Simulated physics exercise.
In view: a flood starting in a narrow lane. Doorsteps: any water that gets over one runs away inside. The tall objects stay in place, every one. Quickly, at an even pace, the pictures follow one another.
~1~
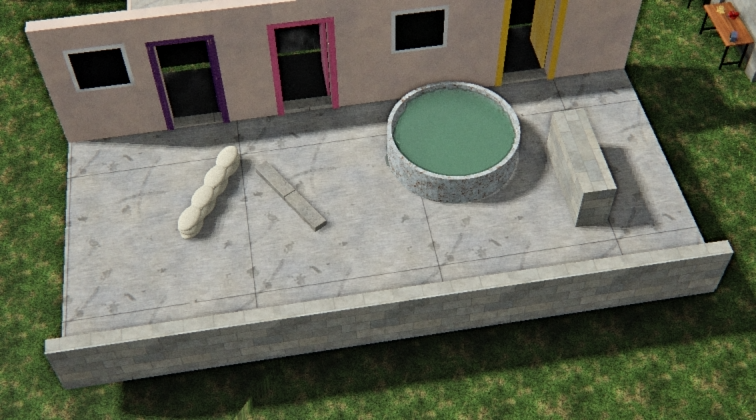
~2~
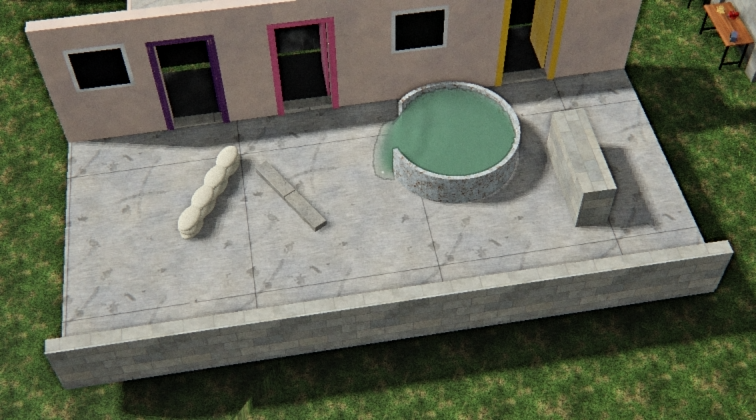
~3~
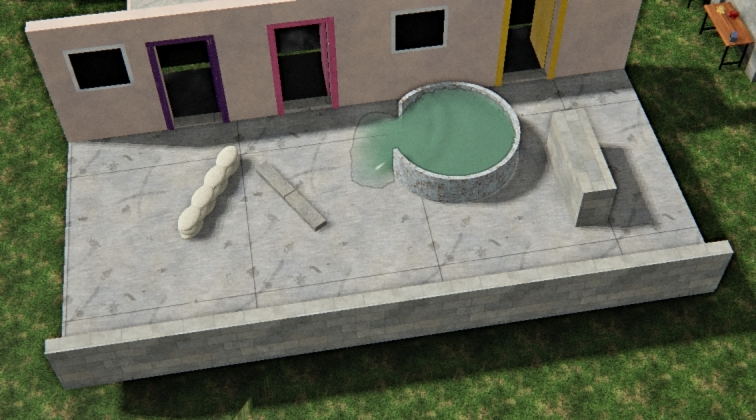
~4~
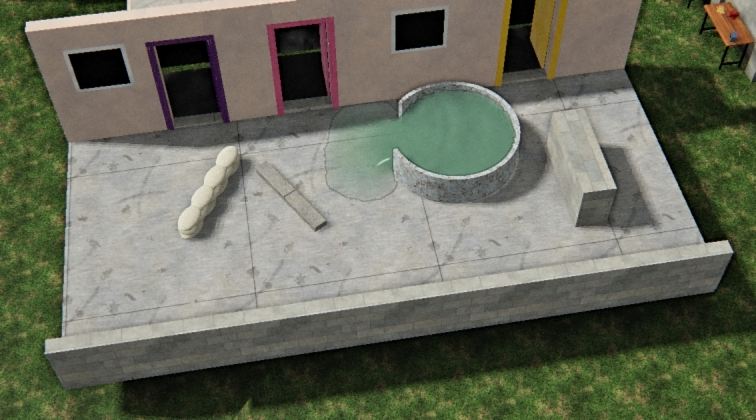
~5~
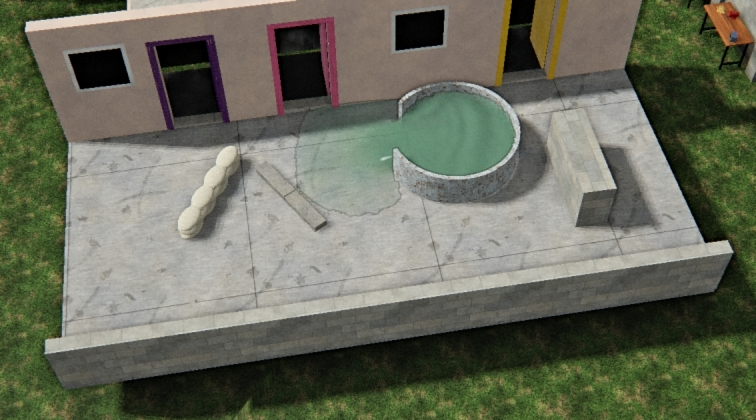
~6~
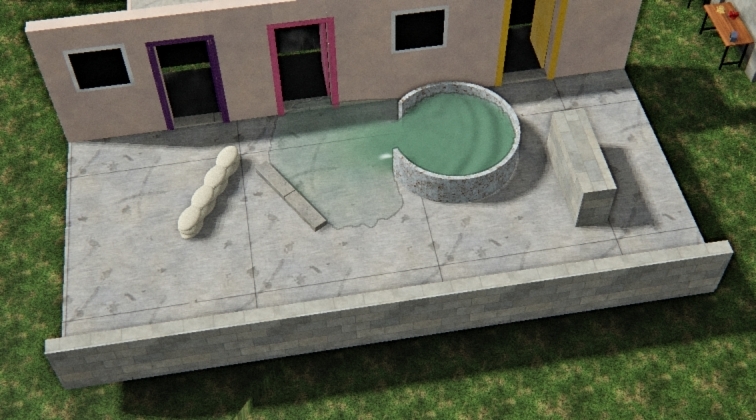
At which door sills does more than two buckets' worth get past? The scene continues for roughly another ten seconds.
As I see it, the yellow door will be within bounds; the pink door will be over the limit; the purple door will be over the limit.
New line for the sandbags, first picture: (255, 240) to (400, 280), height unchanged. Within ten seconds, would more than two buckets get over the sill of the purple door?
Seems the purple one gets past it in the end.
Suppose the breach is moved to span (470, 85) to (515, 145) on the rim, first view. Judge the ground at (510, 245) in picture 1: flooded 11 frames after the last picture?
There: Under water.
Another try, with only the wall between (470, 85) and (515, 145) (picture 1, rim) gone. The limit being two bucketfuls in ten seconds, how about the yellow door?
Outcome - yellow: Above threshold.
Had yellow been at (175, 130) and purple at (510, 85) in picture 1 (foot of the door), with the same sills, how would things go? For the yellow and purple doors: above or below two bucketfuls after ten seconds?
Yellow exceeds the limit; purple stays within it.
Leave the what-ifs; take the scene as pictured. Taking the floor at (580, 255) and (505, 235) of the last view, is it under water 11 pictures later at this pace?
The first spot not yet wet, the second not yet wet.
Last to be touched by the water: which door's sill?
The yellow door.
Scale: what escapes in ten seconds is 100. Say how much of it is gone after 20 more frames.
Note - share reached: 30 %.
A moment on, water covers 15 % of the floor; the yellow door not reached, the pink door under two buckets in, the purple door wet at the sill, nothing in.
Next, water covers 25 % of the floor; the yellow door not reached, the pink door over two buckets in, the purple door under two buckets in.
Then, water covers 35 % of the floor; the yellow door not reached, the pink door over two buckets in, the purple door over two buckets in.
Later, water covers 55 % of the floor; the yellow door wet at the sill, nothing in, the pink door over two buckets in, the purple door far over two buckets in.
In the end, water covers 55 % of the floor; the yellow door wet at the sill, nothing in, the pink door over two buckets in, the purple door far over two buckets in.
